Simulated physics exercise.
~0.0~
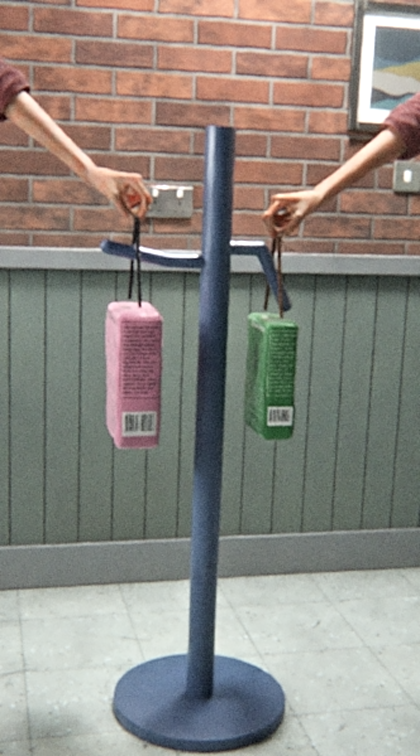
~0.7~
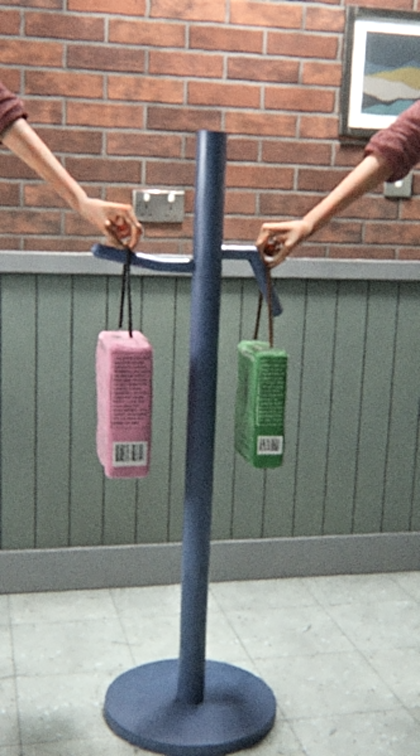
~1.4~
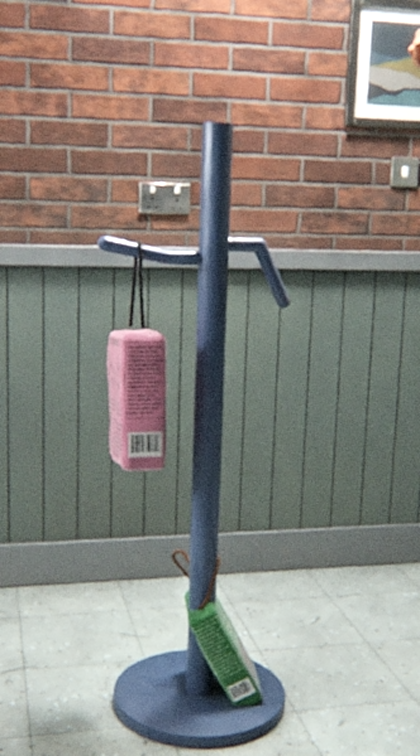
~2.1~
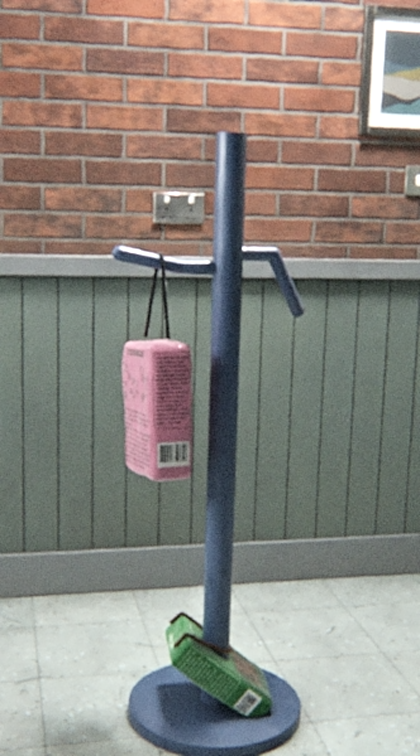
The video shows two hands lowering a pink sack and a green bag by their loops onto the arms of a blue coat stand. Once the hands are gone, the pink sack stays hanging on the left, while the green bag drops and ends up leaning on the stand's base.
